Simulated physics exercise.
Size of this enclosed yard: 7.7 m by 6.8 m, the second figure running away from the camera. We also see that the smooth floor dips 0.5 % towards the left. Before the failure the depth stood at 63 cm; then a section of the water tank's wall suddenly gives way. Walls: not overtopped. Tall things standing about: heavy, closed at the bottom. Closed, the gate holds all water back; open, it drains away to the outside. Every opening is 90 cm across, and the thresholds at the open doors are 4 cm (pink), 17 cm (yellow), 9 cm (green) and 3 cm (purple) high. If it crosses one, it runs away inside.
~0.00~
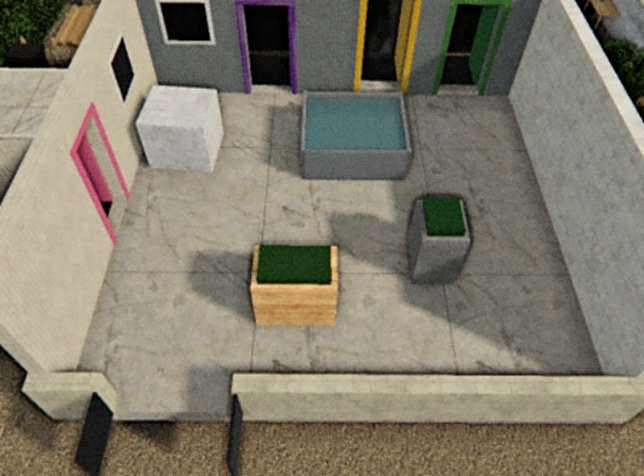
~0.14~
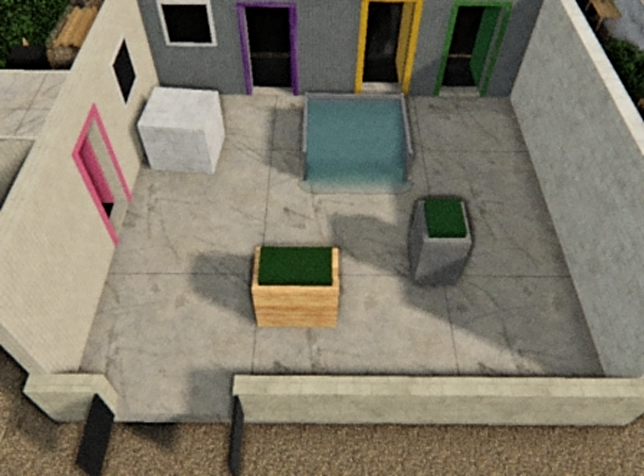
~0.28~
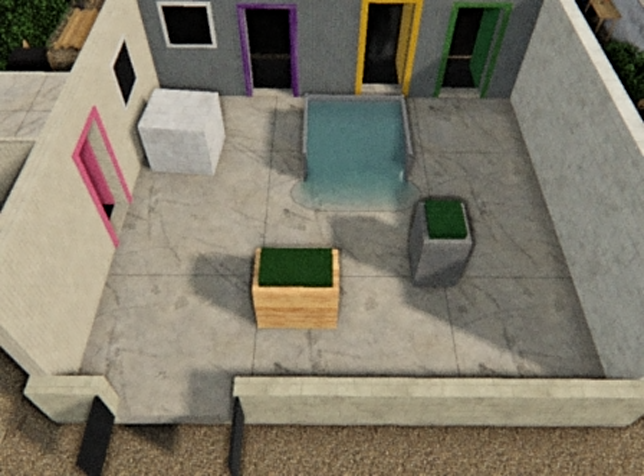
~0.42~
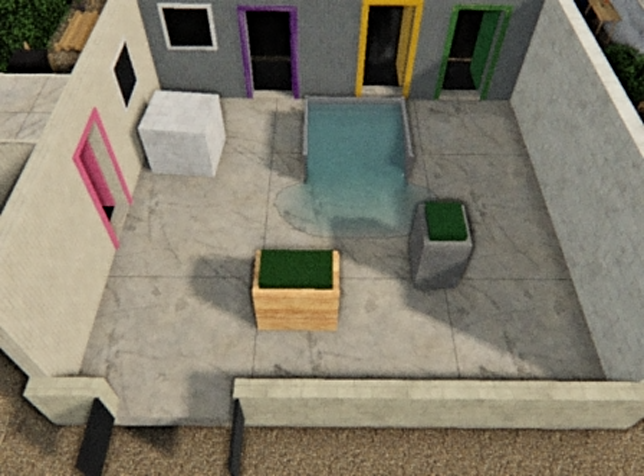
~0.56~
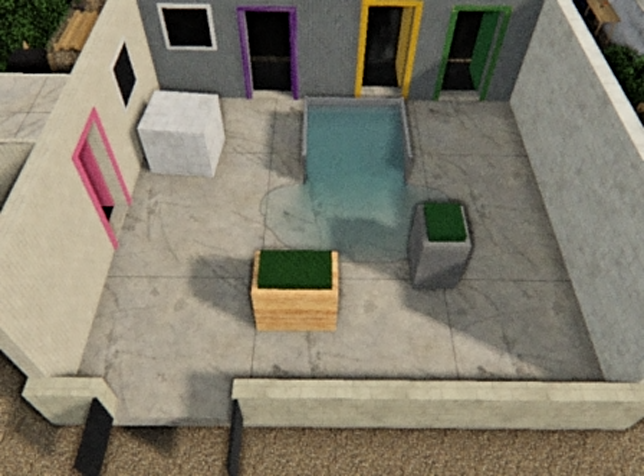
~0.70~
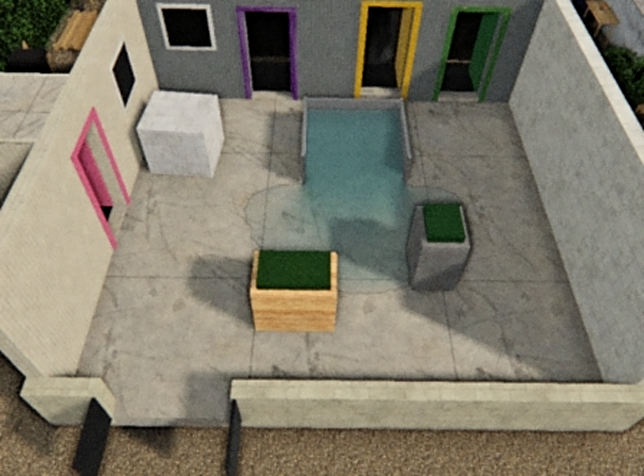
The video shows a walled yard with a white block, two planters and a grey water tank, whose near side opens; water pours out and spreads across the pale floor towards the wooden planter and around the grey one.
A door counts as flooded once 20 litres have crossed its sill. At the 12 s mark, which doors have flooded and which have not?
The pink door has flooded; the yellow door has not; the green door has not; the purple door has not.
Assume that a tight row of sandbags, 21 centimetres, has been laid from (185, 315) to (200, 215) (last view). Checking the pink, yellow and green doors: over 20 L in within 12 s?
At the pink door the limit is not reached, at the yellow door it is not reached, and at the green door it is not reached.
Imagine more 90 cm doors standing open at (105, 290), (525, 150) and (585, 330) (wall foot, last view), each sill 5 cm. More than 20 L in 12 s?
More, less, more.
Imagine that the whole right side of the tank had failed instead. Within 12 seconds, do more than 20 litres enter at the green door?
At the green door the limit is exceeded.
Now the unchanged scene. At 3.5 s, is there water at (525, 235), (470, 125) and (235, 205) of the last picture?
The first point is awash, the second is not yet hit and the third is not yet hit.
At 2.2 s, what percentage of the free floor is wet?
Some 40 per cent of it.
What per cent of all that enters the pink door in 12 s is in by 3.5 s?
About 0 per cent.
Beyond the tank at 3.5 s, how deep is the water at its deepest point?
Max around 23 cm.
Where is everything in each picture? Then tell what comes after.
The first frame shows the water tank at (354, 124) is whole and still, 63 cm deep.
In the second frame, the front is at (409, 183), 1.0 m from the gap at (356, 171); 0.5 m2 of floor is under water; 63 cm left at the back of the water tank.
In the third frame, the front is at (295, 192), 1.2 m from the gap at (356, 174); 1.4 m2 of floor is under water; 63 cm left at the back of the water tank.
In the fourth frame, water pours out at (356, 176) and has run 1.5 m, to a hidden place; typically 9 cm deep outside, 56 cm at the water tank's back.
In the fifth frame, the front is at a hidden place, 1.9 m from the gap at (355, 177); 4.6 m2 of floor is under water; 53 cm left at the back of the water tank.
In the sixth frame, water pours out at (354, 178) and has run 2.4 m, to (381, 288); typically 6 cm deep outside, 52 cm at the water tank's back.
After 1.4 s water covers 25 % of the floor and is deepest (30 cm) near (315, 284); pink door not reached, yellow door not reached, green door not reached, purple door not reached.
After 2.2 s water covers 40 % of the floor and is deepest (33 cm) near (389, 390); pink door not reached, yellow door not reached, green door not reached, purple door not reached.
After 3.5 s water covers 55 % of the floor and is deepest (23 cm) near (607, 405); pink door 6 cm at the sill, 0 L in, yellow door not reached, green door not reached, purple door not reached.
After 7.0 s water covers 75 % of the floor and is deepest (10 cm) near (137, 179); pink door 6 cm at the sill, 28 L in, yellow door not reached, green door 2 cm at the sill, 0 L in, purple door not reached.
After 12.0 s water covers 95 % of the floor and is deepest (7 cm) near (110, 301); pink door 6 cm at the sill, 49 L in, yellow door 4 cm at the sill, 0 L in, green door 5 cm at the sill, 0 L in, purple door 4 cm at the sill, 1 L in.
